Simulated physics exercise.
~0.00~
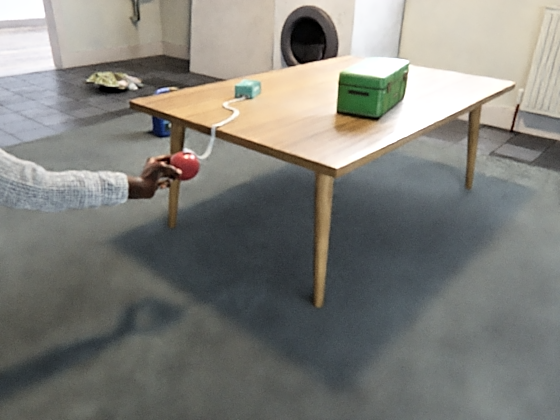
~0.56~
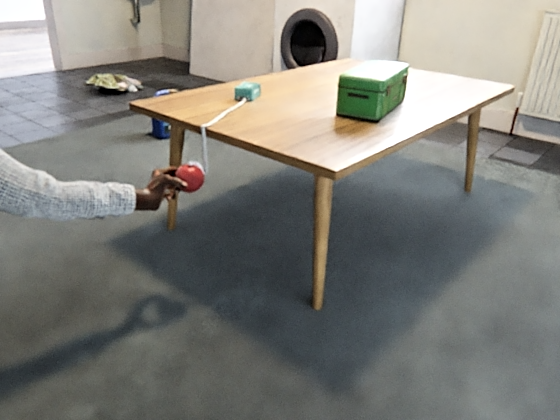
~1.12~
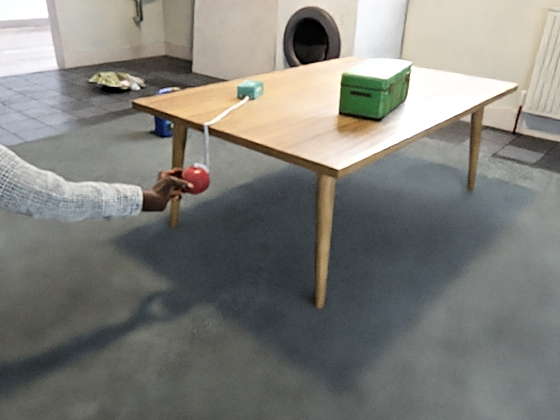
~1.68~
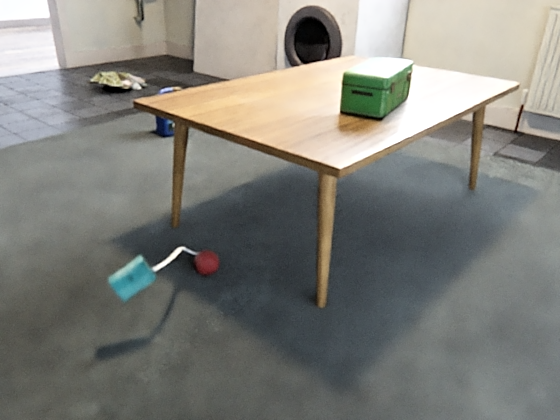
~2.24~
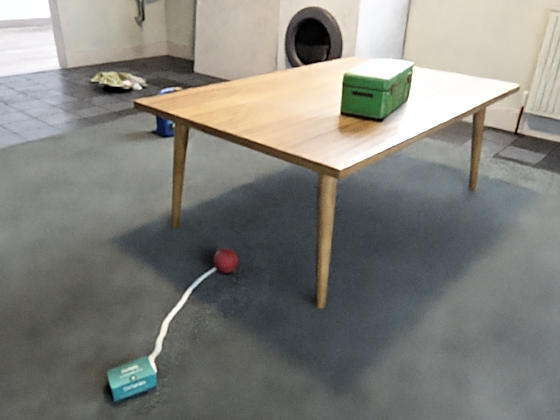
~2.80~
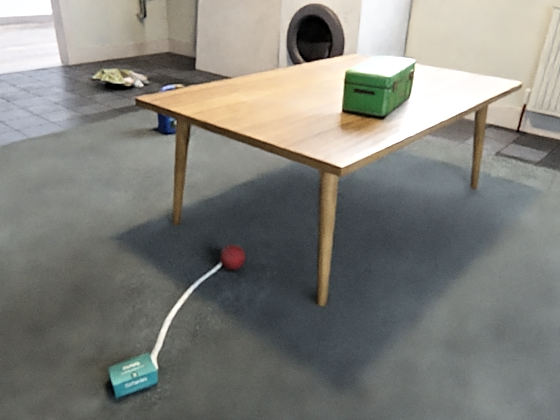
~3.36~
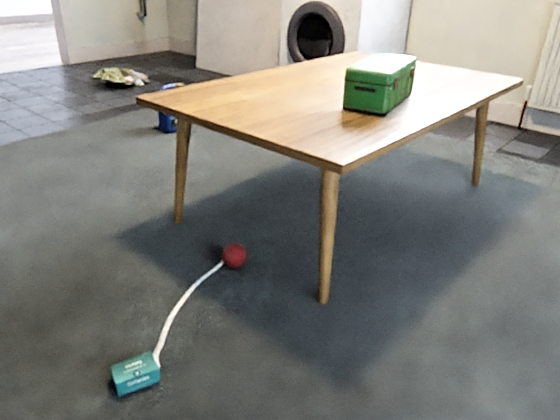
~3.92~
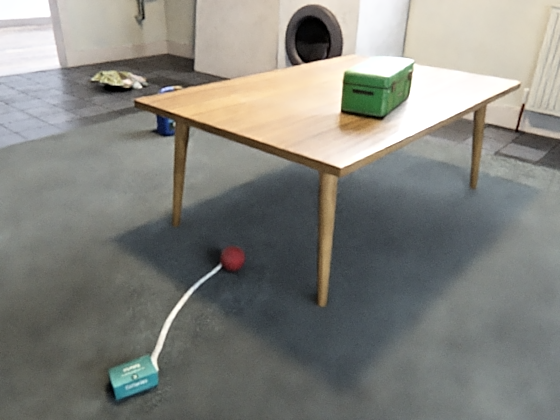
Beside a wooden table, a hand releases a red apple, which drags a turquoise box floorward.
